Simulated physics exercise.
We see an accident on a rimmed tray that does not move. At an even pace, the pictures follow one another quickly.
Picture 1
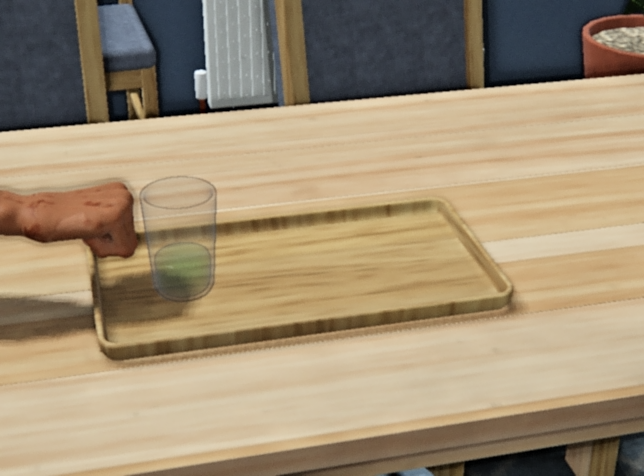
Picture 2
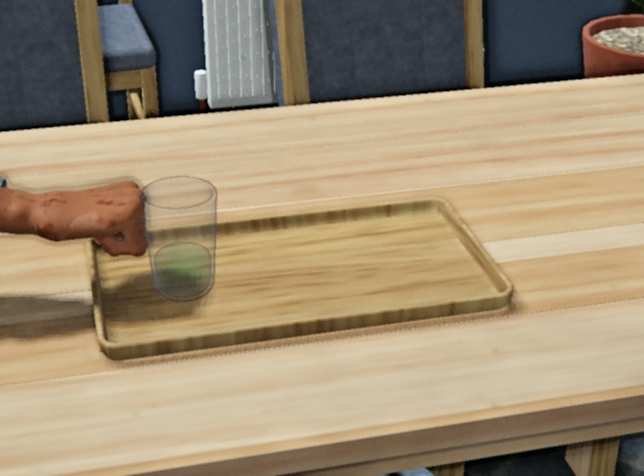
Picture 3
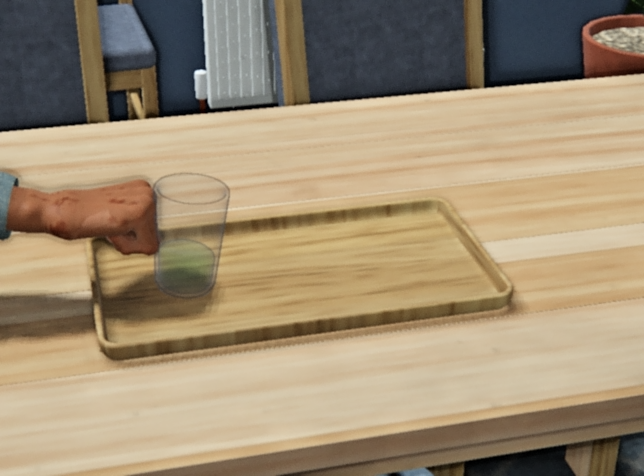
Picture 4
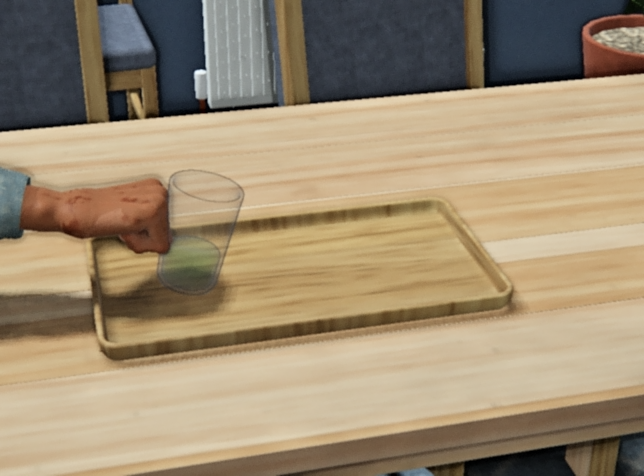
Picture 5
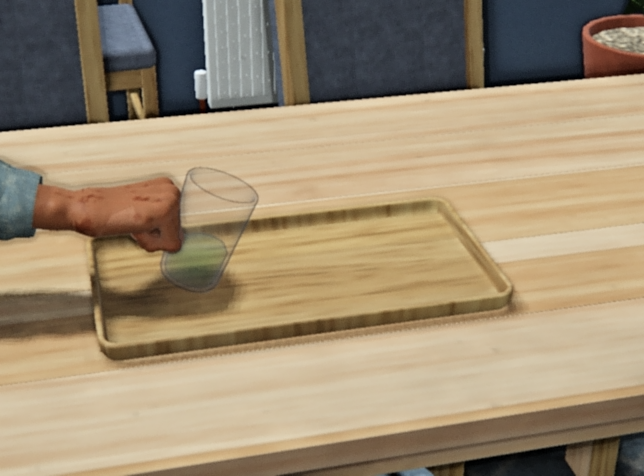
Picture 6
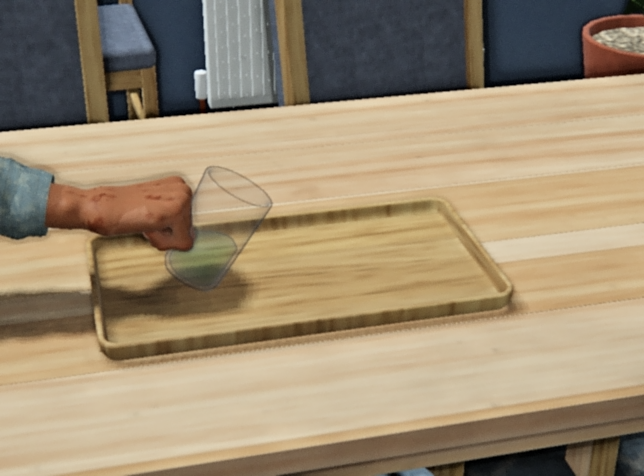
In this clip, a hand reaches in from the left and pushes against a clear glass holding a little greenish liquid on a rimmed wooden tray, and the glass shifts slightly right while leaning further and further rightward.
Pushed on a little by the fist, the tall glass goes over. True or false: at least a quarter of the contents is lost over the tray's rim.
False.
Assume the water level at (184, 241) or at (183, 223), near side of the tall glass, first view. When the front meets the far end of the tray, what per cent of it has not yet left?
About 45 per cent, then about 50 per cent.
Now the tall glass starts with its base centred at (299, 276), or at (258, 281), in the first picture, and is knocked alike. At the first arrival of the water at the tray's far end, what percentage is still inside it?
Spot one gives 80 percent, spot two gives 65 percent.
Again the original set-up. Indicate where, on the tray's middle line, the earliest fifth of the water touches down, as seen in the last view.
(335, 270).
A moment on, the tall glass lies on its side and 100 per cent is in the glass, 0 on the tray and 0 above or beyond its rim.
Next, the tall glass lies on its side and 68 per cent is in the glass, 32 on the tray and 0 above or beyond its rim.
Then the tall glass lies on its side and 37 per cent is in the glass, 63 on the tray and 0 above or beyond its rim.
Later the tall glass lies on its side and 20 per cent is in the glass, 72 on the tray and 8 above or beyond its rim.
Finally, 92 per cent is held by tray and glass, 8 is off the tray.
